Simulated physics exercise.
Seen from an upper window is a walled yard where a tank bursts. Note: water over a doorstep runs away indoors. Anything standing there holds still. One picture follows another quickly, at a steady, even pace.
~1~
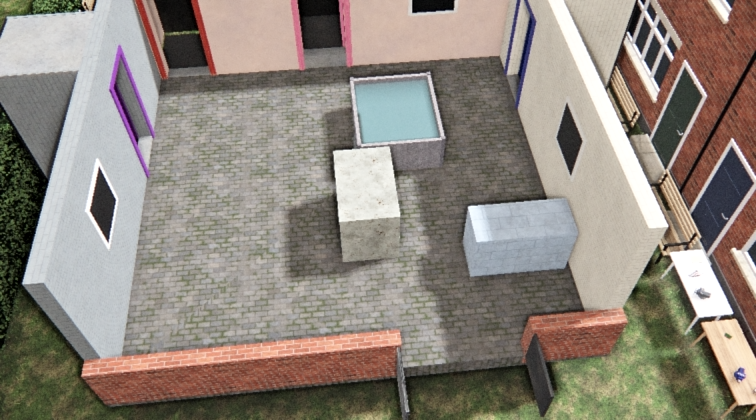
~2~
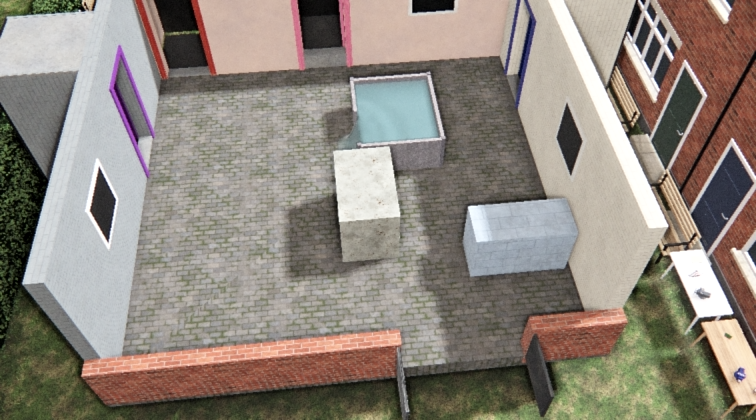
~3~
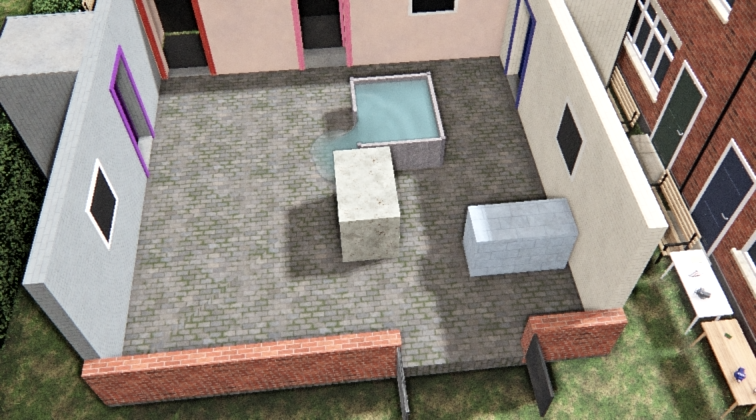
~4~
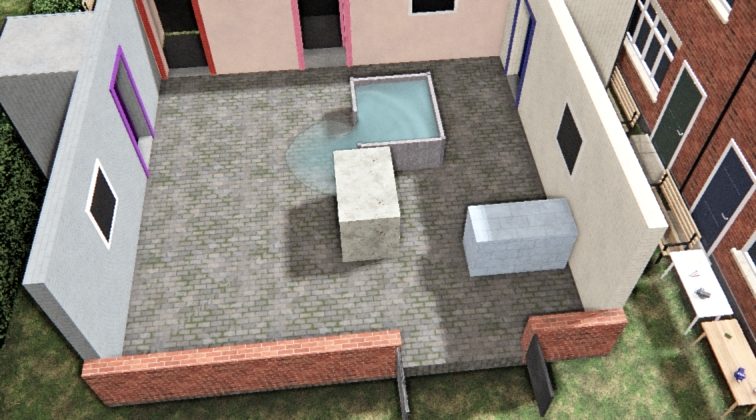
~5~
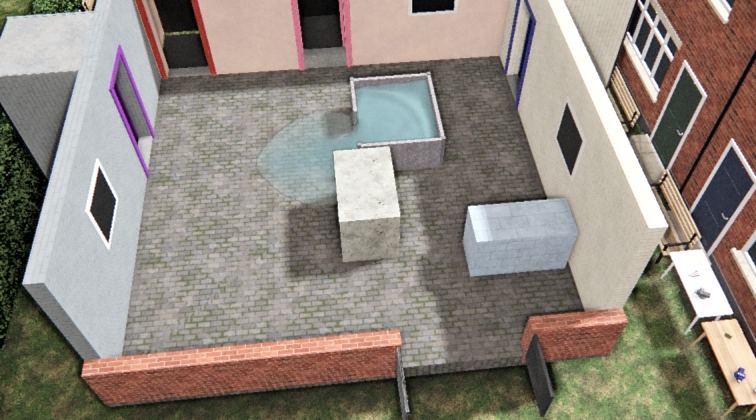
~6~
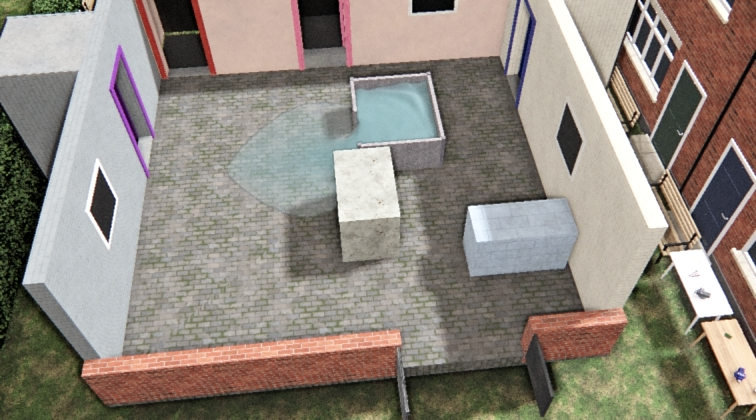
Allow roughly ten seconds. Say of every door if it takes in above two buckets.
In order: The red door gets overwhelmed honestly, the purple door gets overwhelmed honestly, the blue door copes honestly, the pink door copes honestly.
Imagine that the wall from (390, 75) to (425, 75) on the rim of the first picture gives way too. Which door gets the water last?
I'd go with the purple door.
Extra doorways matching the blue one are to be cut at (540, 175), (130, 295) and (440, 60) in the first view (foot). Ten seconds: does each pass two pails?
Taking the new doors in the order given: The first comes up short, the second tops it, the third comes up short.
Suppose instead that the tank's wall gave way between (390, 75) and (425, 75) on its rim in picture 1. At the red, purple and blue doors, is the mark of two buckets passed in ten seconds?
The red door falls short; the purple door falls short; the blue door tops the limit.
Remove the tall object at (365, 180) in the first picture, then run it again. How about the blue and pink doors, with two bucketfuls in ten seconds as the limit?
Blue falls short; pink falls short.
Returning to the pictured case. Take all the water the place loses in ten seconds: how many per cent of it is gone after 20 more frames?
Near 45 %.
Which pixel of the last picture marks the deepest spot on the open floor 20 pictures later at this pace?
Somewhere near (121, 368).
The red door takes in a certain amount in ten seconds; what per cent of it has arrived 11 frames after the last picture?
It works out at roughly 0 percent of the ten-second total.
A moment on, water covers 25 % of the floor; the red door not reached, the purple door wet at the sill, nothing in, the blue door not reached, the pink door not reached.
Next, water covers 40 % of the floor; the red door not reached, the purple door under two buckets in, the blue door not reached, the pink door not reached.
Then, water covers 40 % of the floor; the red door under two buckets in, the purple door over two buckets in, the blue door not reached, the pink door wet at the sill, nothing in.
Later, water covers 55 % of the floor; the red door over two buckets in, the purple door over two buckets in, the blue door not reached, the pink door wet at the sill, nothing in.
In the end, water covers 80 % of the floor; the red door over two buckets in, the purple door over two buckets in, the blue door wet at the sill, nothing in, the pink door wet at the sill, nothing in.
